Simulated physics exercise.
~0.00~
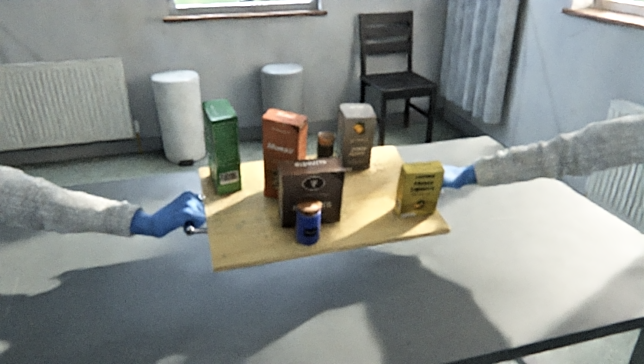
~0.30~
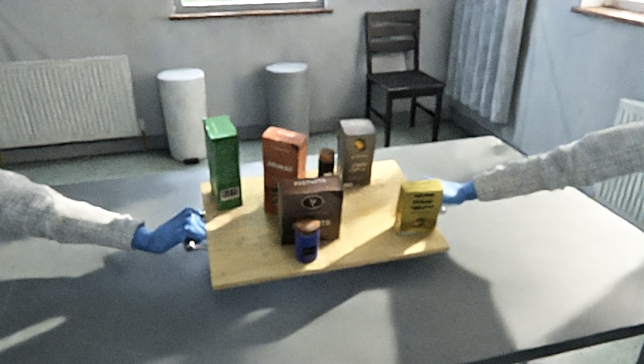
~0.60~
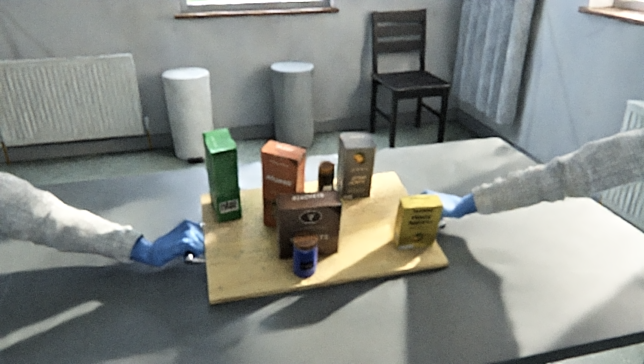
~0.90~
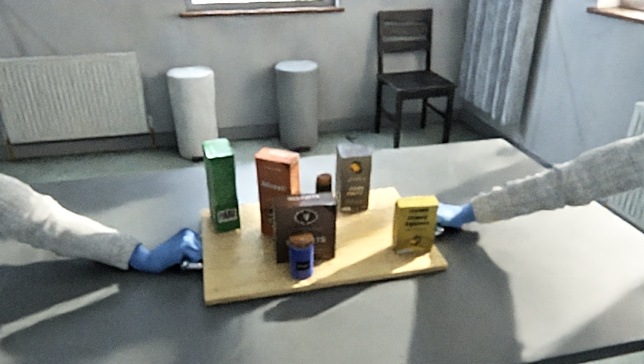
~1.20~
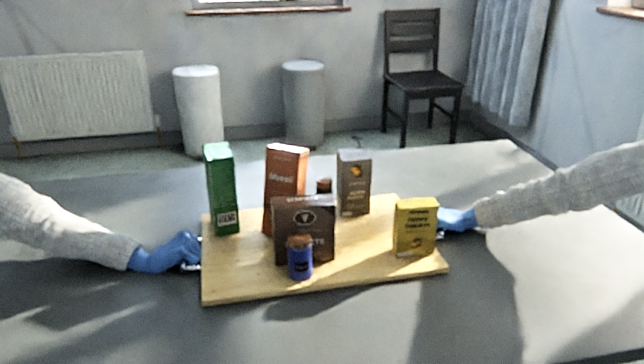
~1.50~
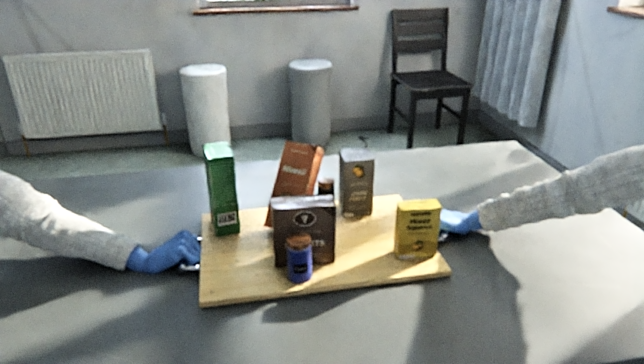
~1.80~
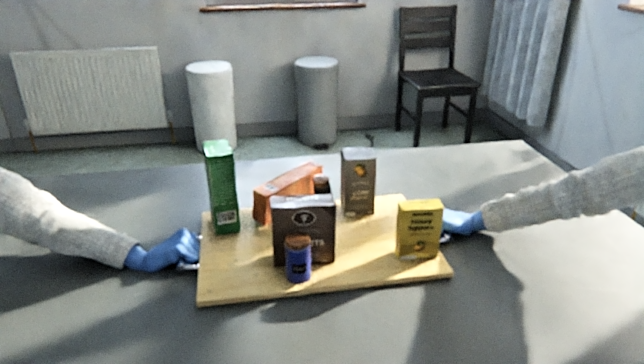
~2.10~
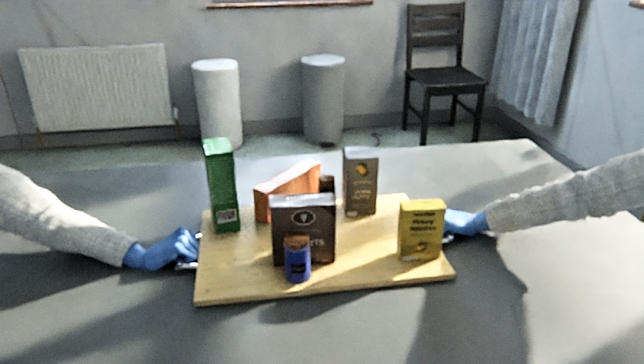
Gloved hands lower a wooden board of packages onto a table, and the orange packet topples.
